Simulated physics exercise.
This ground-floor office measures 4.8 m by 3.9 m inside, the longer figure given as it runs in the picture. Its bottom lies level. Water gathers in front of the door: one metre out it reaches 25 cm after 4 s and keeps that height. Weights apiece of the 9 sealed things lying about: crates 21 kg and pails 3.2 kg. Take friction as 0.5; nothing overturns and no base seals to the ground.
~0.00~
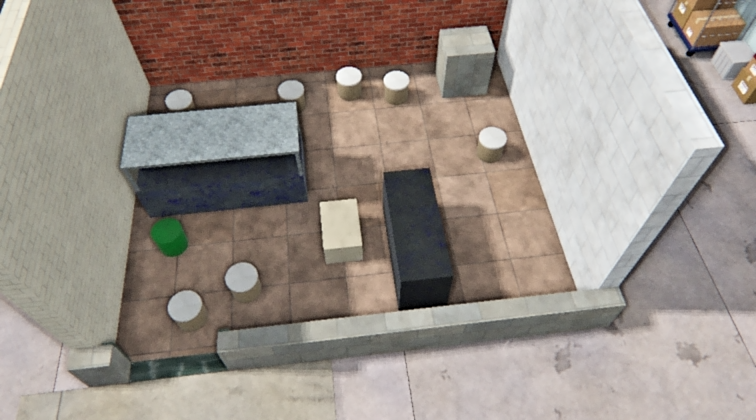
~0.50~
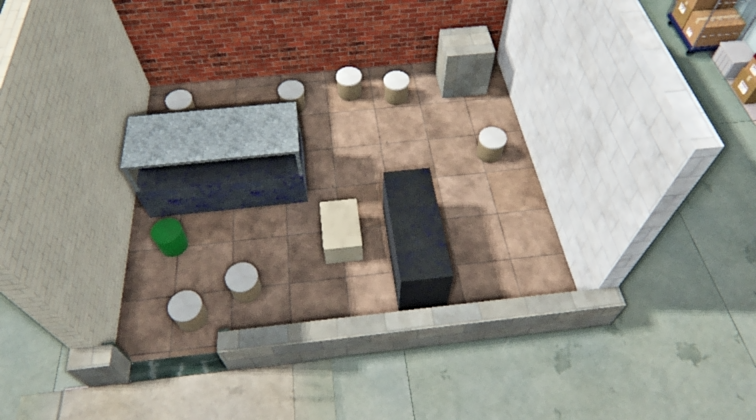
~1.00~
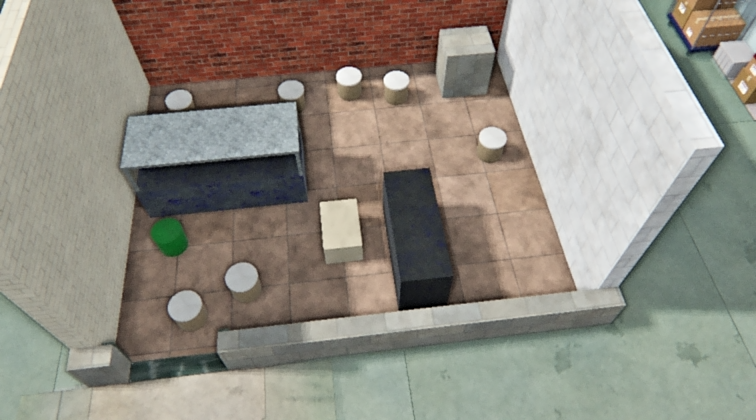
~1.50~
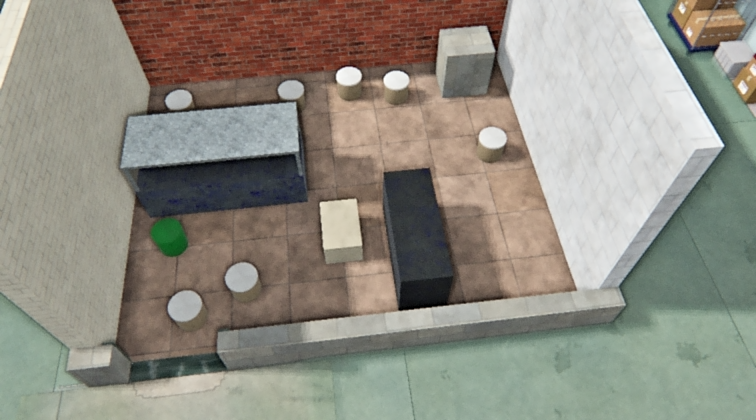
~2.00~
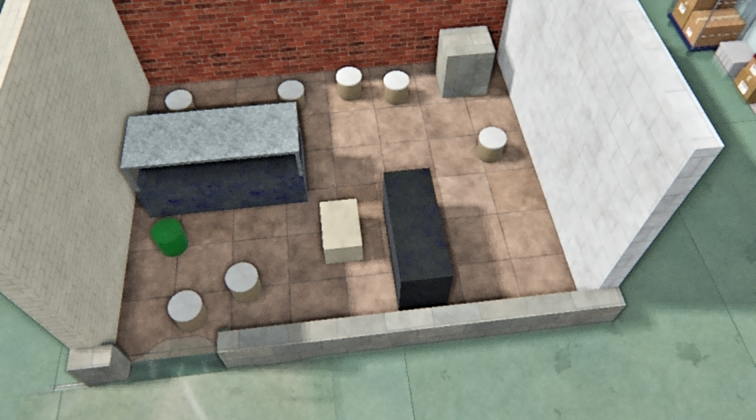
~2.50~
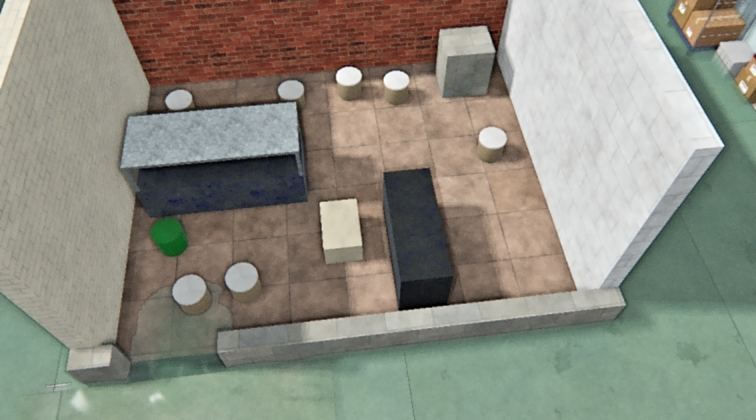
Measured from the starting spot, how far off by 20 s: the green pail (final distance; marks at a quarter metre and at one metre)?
The green pail gets carried off.
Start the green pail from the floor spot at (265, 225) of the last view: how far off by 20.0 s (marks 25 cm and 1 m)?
It gets carried off.
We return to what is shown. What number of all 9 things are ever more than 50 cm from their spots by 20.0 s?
9 of them.
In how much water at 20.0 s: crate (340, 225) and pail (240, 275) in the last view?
Roughly 16 and 20 cm.
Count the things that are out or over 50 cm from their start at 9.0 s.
I count 3.
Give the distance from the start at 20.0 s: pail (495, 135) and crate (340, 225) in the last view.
In turn: 60 cm, 10 cm.
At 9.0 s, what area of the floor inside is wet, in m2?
Some 15 m2.
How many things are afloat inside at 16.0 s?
9 of them.
After 4.0 s the green pail is near (164, 208), 0.2 m from its start, afloat; 2 afloat.
After 9.0 s the green pail is near (384, 162), 2.5 m from its start, afloat; 6 afloat.
After 16.0 s the green pail is near (450, 215), 3.0 m from its start, afloat; 9 afloat.
After 20.0 s the green pail is near (534, 171), 4.1 m from its start, afloat; 9 afloat.
